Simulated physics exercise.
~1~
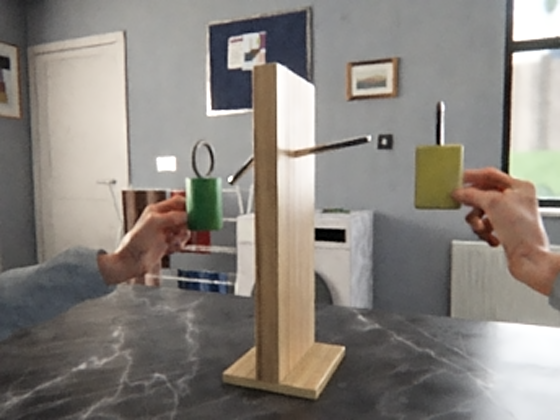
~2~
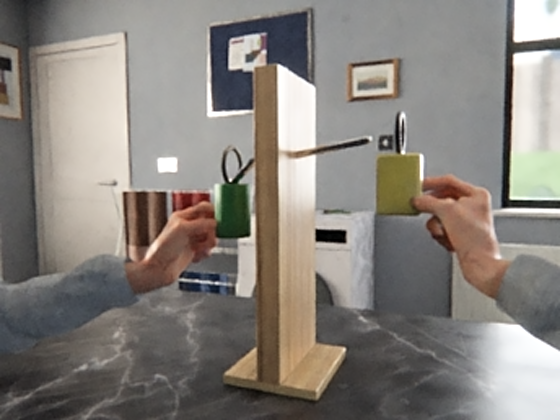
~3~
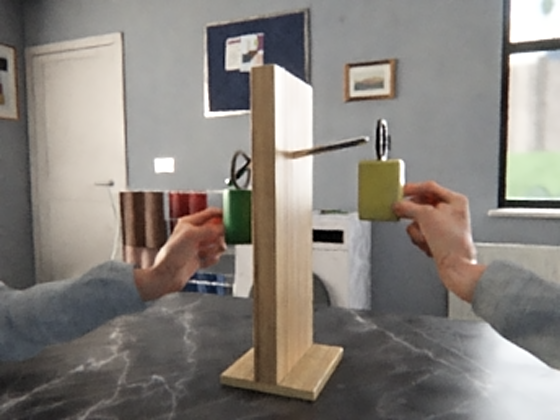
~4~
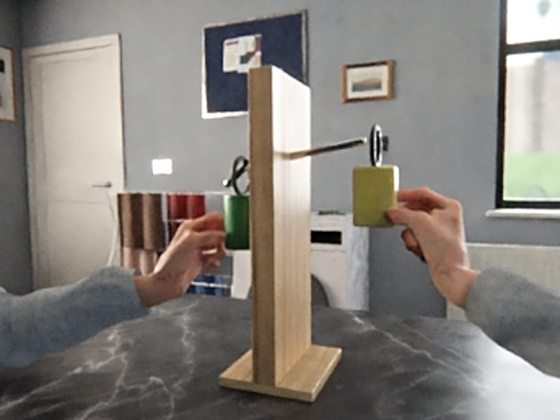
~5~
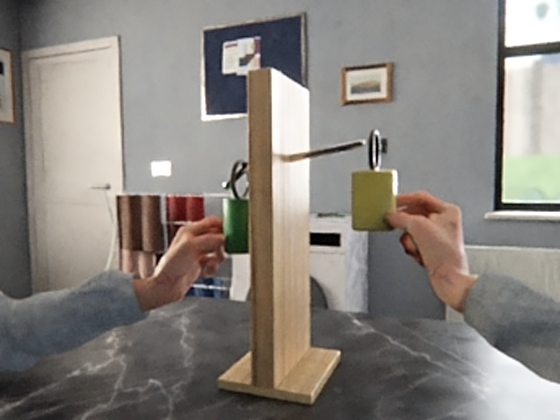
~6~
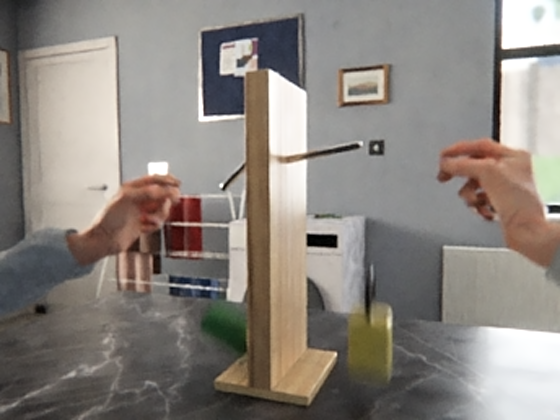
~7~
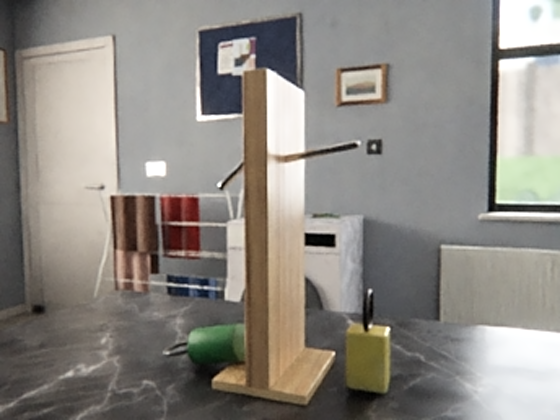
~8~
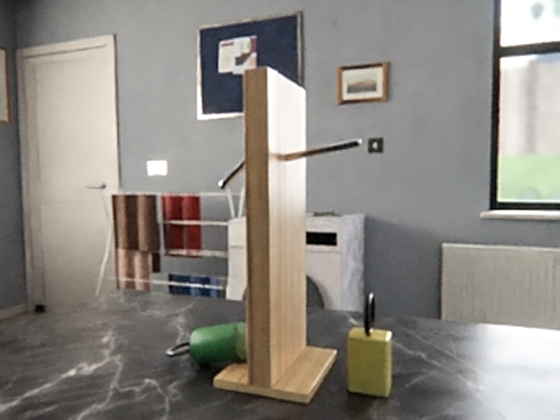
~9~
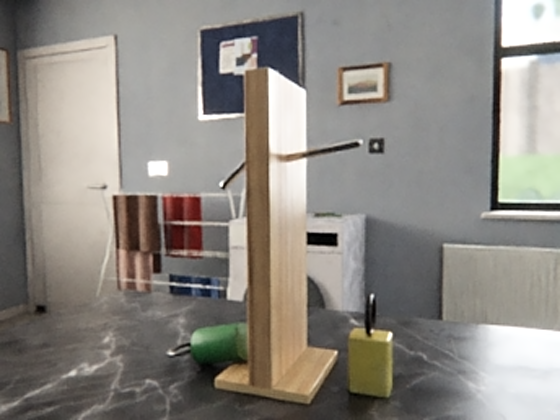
Two hands release a green lantern and yellow pouch at the stand's pegs, and both drop.
